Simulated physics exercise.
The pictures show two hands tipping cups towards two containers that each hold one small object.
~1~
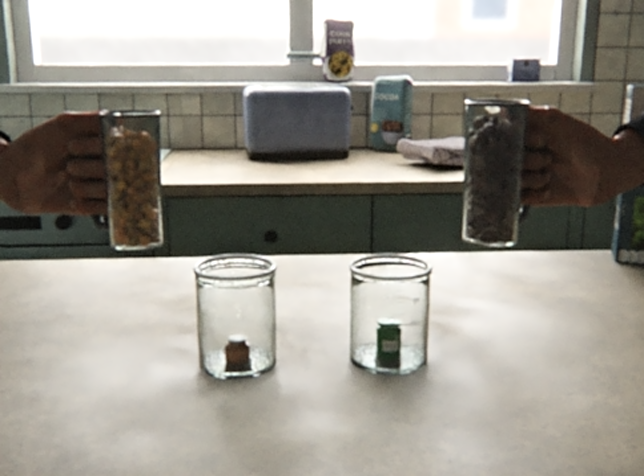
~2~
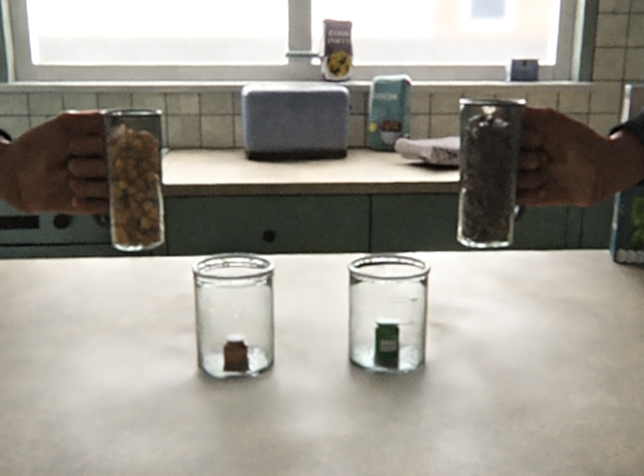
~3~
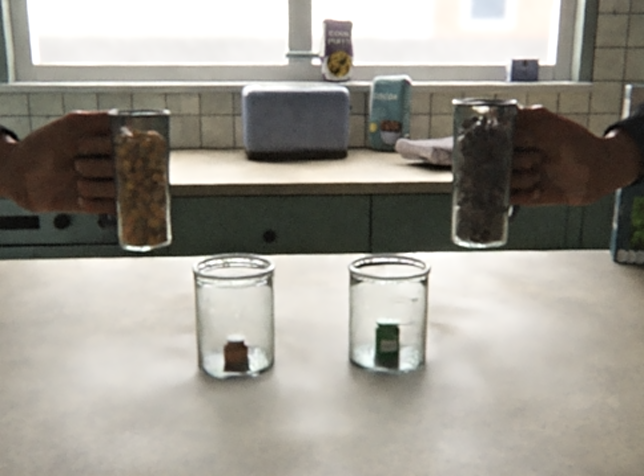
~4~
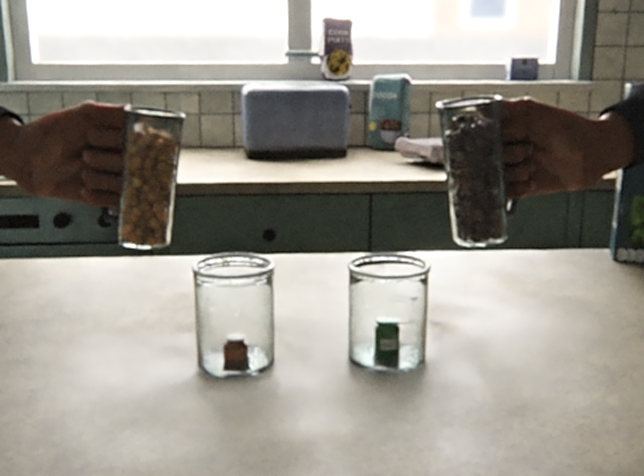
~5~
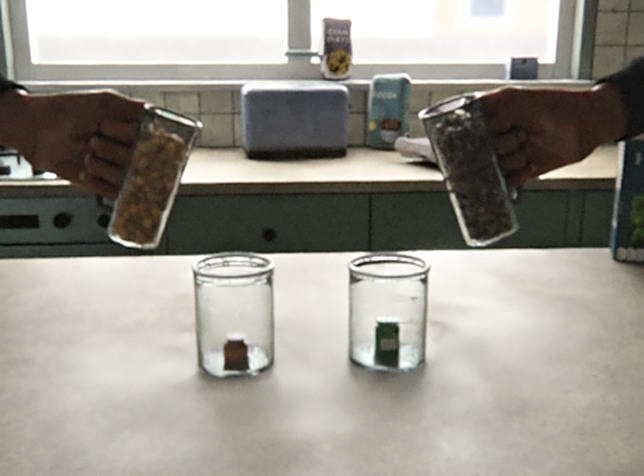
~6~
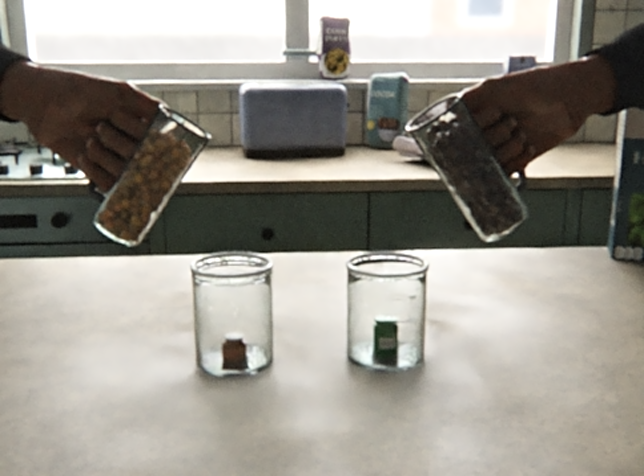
Two hands, one at each side, hold clear glasses upright above a pale counter in a kitchen seen from the front, with a bluish toaster and window behind. The left glass holds tan, rounded pieces and the right one dark pieces, above two clear containers with a small brown bottle at left and a green canister at right. The hands shift slightly inward, then tilt the glasses toward each other while the view stays almost still.
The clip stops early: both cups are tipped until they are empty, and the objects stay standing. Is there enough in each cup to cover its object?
The left one is covered over; the right one is covered over.
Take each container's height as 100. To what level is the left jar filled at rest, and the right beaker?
Left about 50, right about 65.
Then, 0.46 s on from there, left jar empty, all of its cupful still in the cup; right beaker empty, all of its cupful still in the cup.
Then, 0.87 s on from there, left jar nearly empty, the bulk of its cupful still in the cup; right beaker nearly empty, nearly all of its cupful still in the cup.
Then, 1.22 s on from there, left jar half full, none of its cupful still in the cup; right beaker half full, none of its cupful still in the cup, one piece on the counter.
In the end, left jar half full (surface near (233, 311)), nothing beside it; right beaker two thirds full (surface near (387, 294)), one piece on the counter; the left thing is covered; the right thing is covered.
